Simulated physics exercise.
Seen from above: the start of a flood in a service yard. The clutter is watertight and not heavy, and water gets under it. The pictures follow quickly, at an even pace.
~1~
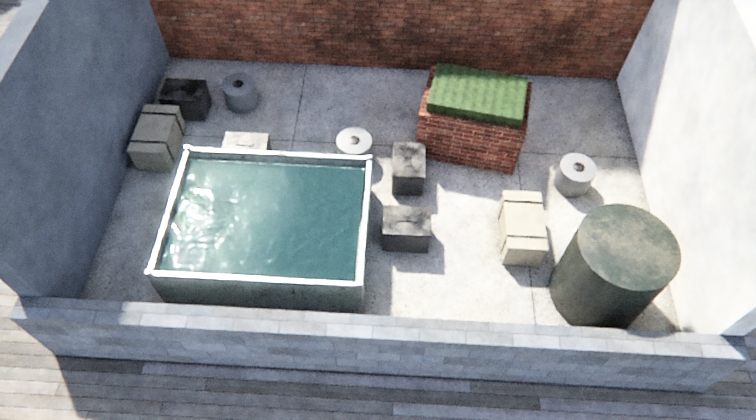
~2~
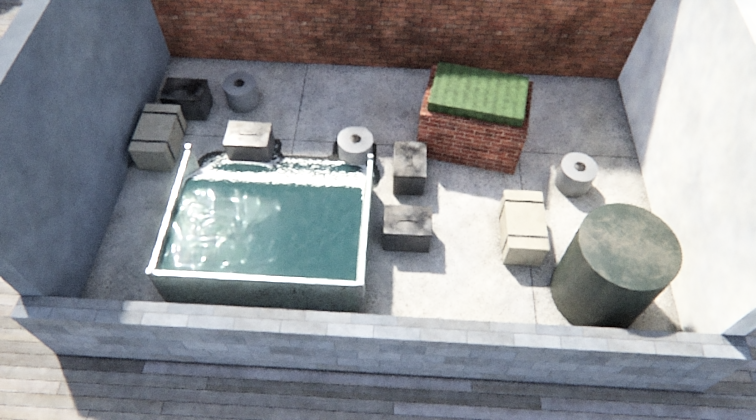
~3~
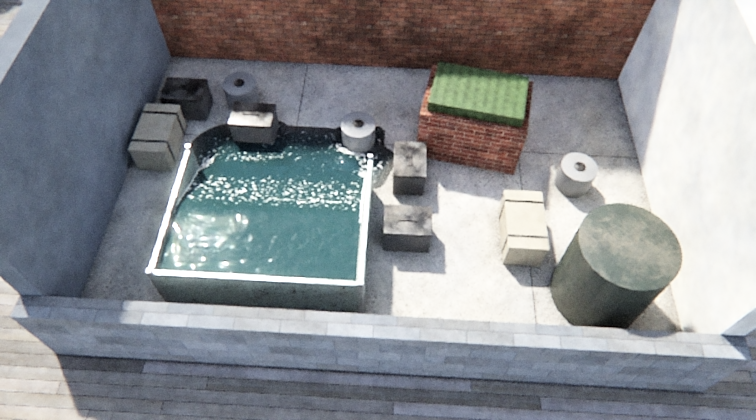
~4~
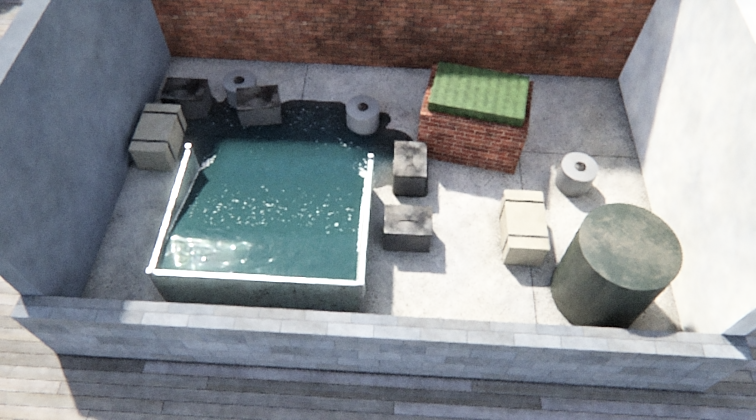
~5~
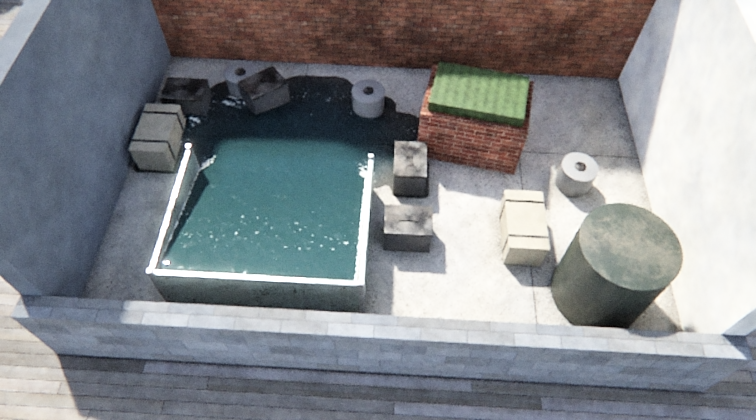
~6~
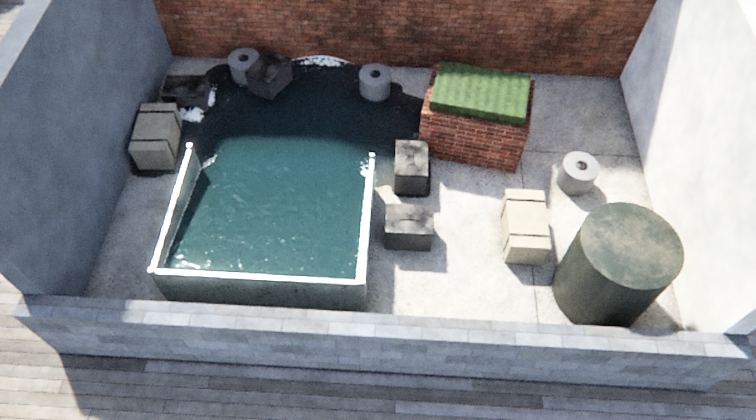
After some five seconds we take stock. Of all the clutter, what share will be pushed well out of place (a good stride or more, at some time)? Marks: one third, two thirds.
Share: Two thirds or above.
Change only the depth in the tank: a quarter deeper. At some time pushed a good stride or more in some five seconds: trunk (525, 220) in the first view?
Answer: Short of that.
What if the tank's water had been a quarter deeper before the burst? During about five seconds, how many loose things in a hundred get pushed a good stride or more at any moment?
I make it 90 per cent.
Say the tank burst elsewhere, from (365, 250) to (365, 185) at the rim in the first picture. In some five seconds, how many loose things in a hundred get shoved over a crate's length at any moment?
Close to 40 %.
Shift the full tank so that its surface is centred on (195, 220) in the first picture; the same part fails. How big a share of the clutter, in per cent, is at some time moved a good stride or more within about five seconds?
Some 80 per cent.
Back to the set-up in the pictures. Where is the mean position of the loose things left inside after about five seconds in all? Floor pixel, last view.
Around (378, 231).
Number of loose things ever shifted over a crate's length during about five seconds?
It comes to 8.
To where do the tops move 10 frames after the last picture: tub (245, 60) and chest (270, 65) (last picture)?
Close to (194, 60) and (222, 43).
A moment on, 3 of 10 are well off their spots; 3 afloat.
Next, 4 of 10 are well off their spots; 4 afloat.
Later, 6 of 10 are well off their spots; 6 afloat.
In the end, 8 of 10 are well off their spots, and 8 have been at some point; 6 afloat.
